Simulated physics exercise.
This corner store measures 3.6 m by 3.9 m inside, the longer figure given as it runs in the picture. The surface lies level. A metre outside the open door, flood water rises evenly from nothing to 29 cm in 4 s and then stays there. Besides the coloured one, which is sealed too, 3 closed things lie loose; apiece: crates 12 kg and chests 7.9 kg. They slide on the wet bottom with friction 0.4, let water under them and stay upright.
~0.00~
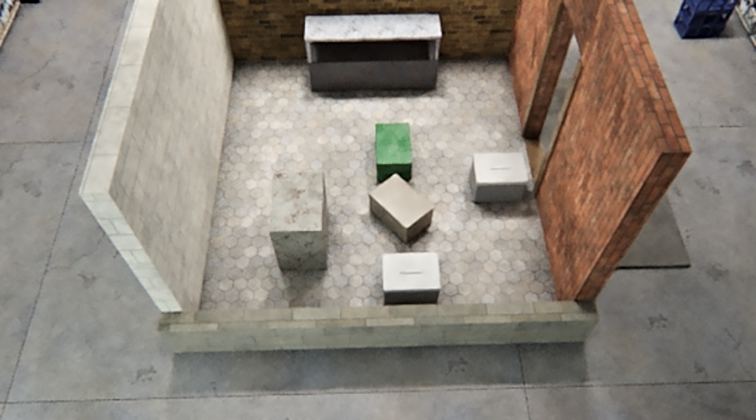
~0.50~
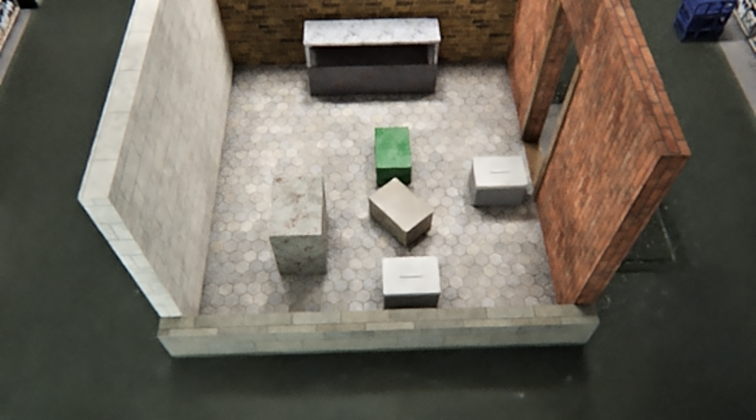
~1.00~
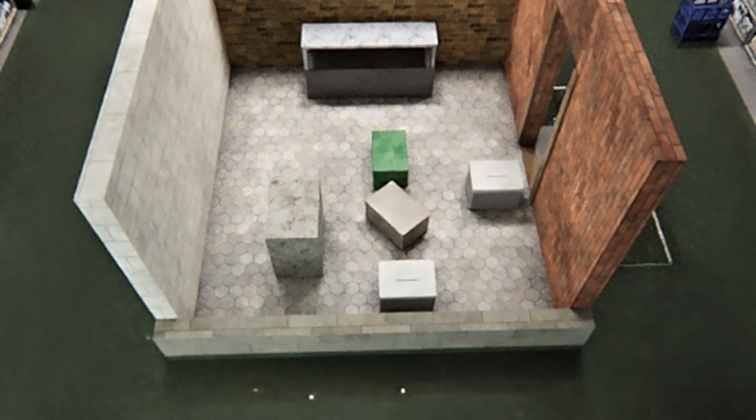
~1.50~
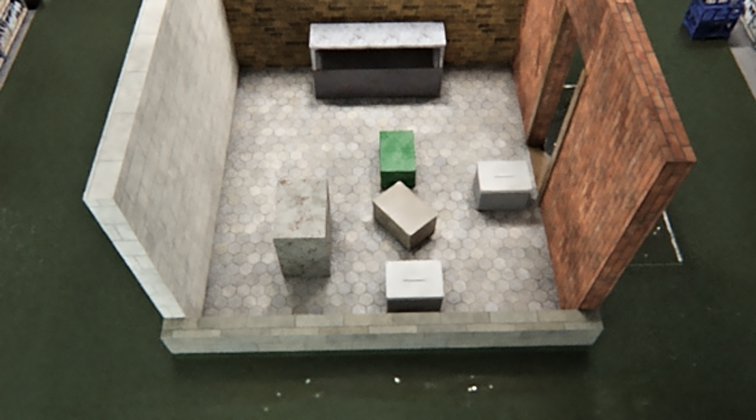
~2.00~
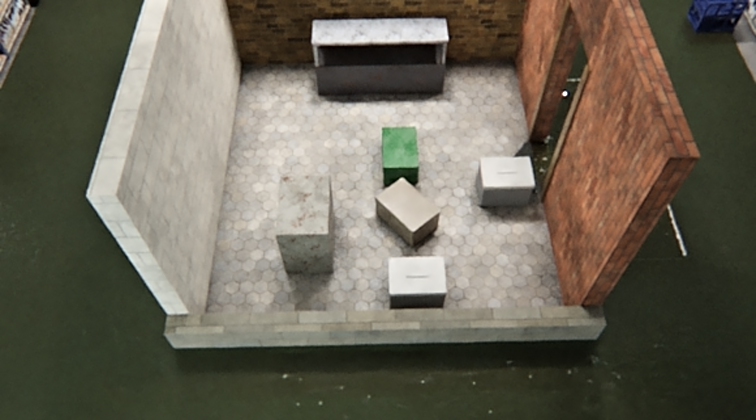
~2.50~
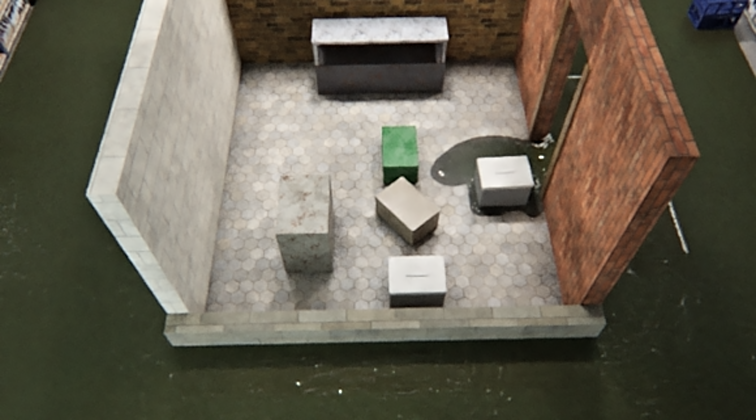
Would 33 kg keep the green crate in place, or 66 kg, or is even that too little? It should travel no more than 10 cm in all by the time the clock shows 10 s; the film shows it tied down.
I expect that only the larger load is enough.
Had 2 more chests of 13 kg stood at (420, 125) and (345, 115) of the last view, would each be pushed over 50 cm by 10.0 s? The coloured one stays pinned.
In that order: Over, past it.
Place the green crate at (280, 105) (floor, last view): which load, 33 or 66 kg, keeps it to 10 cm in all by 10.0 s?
Only the larger holds.
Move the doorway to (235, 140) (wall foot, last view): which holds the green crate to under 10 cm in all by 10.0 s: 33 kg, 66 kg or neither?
In that case only the higher weight holds it.
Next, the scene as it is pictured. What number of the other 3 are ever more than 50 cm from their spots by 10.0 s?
I count 3.
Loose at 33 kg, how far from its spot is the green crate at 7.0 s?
About 40 cm.
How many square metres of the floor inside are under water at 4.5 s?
About 7.0 m2.
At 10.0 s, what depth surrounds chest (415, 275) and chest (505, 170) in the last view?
Roughly 8 and 6 cm.
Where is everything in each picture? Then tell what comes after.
In the first frame, the green crate at (393, 143), on the bottom; water covers 0.0 m2; 0 of 4 have shifted.
In the second frame, the green crate at (393, 147) rests on the ground; water covers 0.0 m2; 0 of 4 have shifted.
In the third frame, the green crate at (390, 150), on the bottom; 0.0 m2 under water; 0 of 4 have shifted.
In the fourth frame, the green crate at (397, 150), on the bottom; water covers 0.0 m2; 0 of 4 have shifted.
In the fifth frame, the green crate at (400, 147) rests on the ground; 0.2 m2 under water; 0 of 4 have shifted.
In the sixth frame, the green crate at (400, 146) rests on the ground; 0.7 m2 under water; 0 of 4 have shifted.
After 3.5 s the green crate would be 0 cm from its start with 33 kg and 0 cm from its start with 66 kg; 5 cm of water round it then.
After 4.5 s the green crate would be 4 cm from its start with 33 kg and 0 cm from its start with 66 kg; 6 cm of water round it then.
After 7.0 s the green crate would be 39 cm from its start with 33 kg and 0 cm from its start with 66 kg; 7 cm of water round it then.
After 10.0 s the green crate would be 67 cm from its start with 33 kg and 0 cm from its start with 66 kg; 11 cm of water round it then.
